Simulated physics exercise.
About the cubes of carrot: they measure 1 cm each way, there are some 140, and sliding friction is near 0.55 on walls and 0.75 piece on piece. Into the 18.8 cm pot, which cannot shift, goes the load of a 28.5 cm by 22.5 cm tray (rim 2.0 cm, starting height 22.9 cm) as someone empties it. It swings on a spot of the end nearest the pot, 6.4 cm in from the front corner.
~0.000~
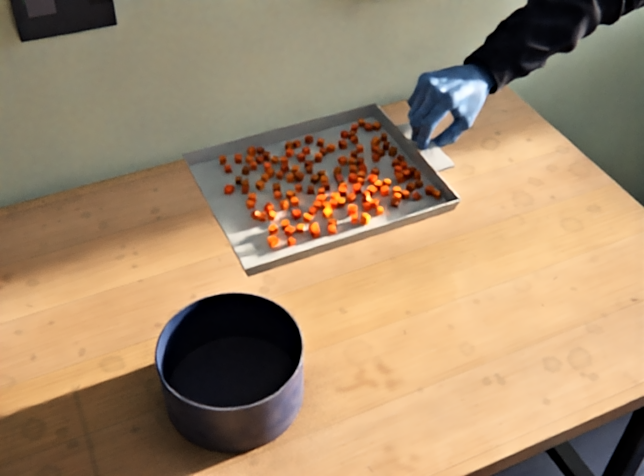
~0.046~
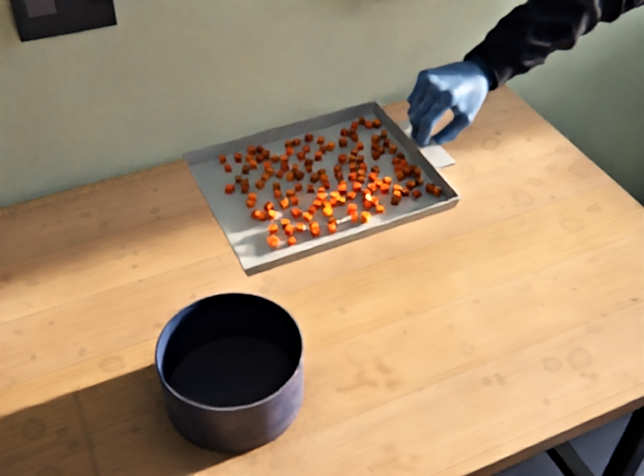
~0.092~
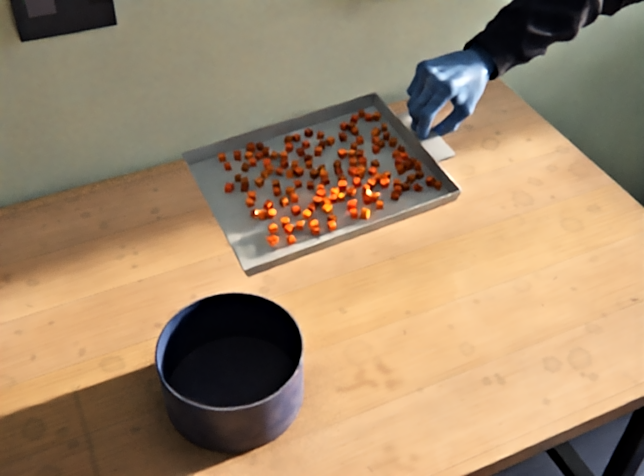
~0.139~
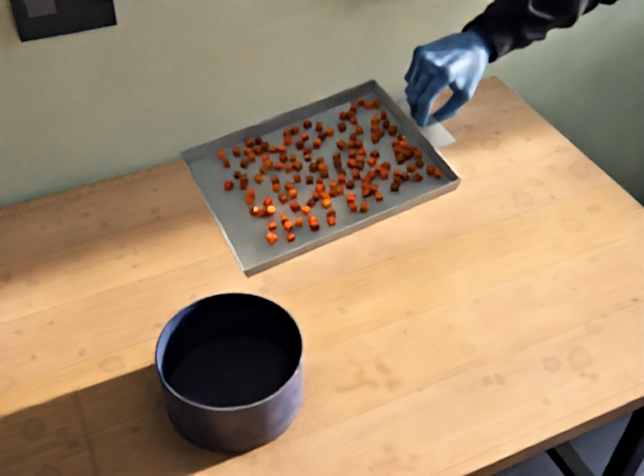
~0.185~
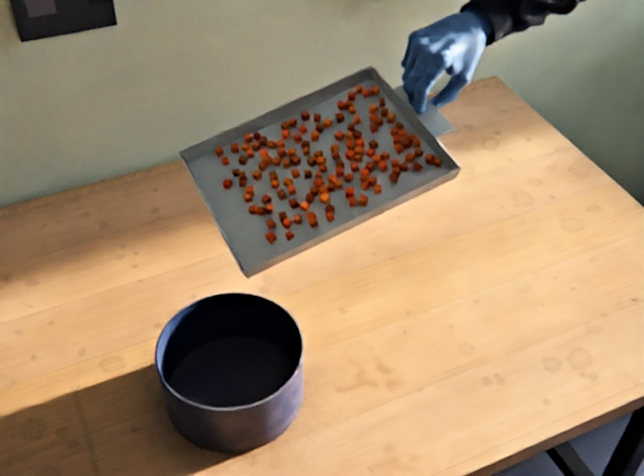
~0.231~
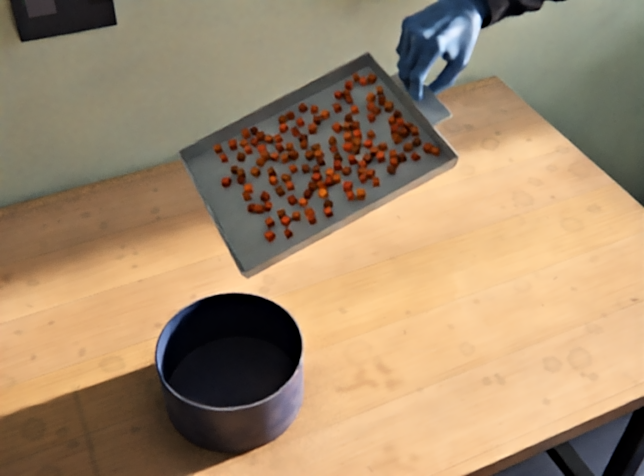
We see a tray of small orange carrot cubes lying on a wooden table behind a dark round pot, then a blue-gloved hand raises its right end, tilting it down toward the left while the cubes stay scattered across it.
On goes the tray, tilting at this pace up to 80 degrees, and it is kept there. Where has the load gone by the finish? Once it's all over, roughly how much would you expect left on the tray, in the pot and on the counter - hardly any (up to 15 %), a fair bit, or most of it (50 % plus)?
I'd expect tray: A fair bit; pot: A fair bit; counter: A fair bit.
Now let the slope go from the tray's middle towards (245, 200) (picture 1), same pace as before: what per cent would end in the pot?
My best guess is some 10 per cent.
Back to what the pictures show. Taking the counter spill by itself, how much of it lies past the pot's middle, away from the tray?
That comes to roughly 100 percent.
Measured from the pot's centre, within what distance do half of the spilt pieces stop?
Distance: Some 26 cm.
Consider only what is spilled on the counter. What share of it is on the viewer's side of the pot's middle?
Roughly 30 per cent.
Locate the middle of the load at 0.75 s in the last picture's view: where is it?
The middle of the load should be at about (215, 226) by then.
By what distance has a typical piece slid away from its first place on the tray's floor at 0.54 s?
It has moved some 3 cm from its start.
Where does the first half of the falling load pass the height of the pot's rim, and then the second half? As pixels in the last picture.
Earlier half close to (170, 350), later half at (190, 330) in pixels.
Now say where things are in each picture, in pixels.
The first frame shows tray tilt 0 degrees, front corners at (247, 265) and (456, 198); middle of the pieces at (324, 181); pot at (230, 347).
The second frame shows tray tilt 1 degrees, front corners at (246, 265) and (457, 196); middle of the pieces at (324, 179).
The third frame shows tray tilt 4 degrees, front corners at (246, 266) and (457, 189), lowest corner left front; middle of the pieces at (324, 175).
The fourth frame shows tray tilt 8 degrees, front corners at (245, 267) and (457, 178), lowest corner left front; middle of the pieces at (323, 168).
The fifth frame shows tray tilt 12 degrees, front corners at (244, 268) and (456, 166), lowest corner left front; middle of the pieces at (321, 162).
The sixth frame shows tray tilt 17 degrees, front corners at (243, 270) and (454, 155), lowest corner left front; middle of the pieces at (319, 155); pot at (230, 347). Its pace works out near 100 degrees a second.
Then, at 0.54 s, tilt 48 degrees; the tray holds 100 %, the pot 0 %.
After 0.75 s, tilt 69 degrees; the tray holds 90 %, the pot 0 %.
After 1.07 s, tilt 80 degrees; the tray holds 30 %, the pot 40 %.
By 2.3 s all is still; tray 25 %, pot 45 %, counter 30 %.
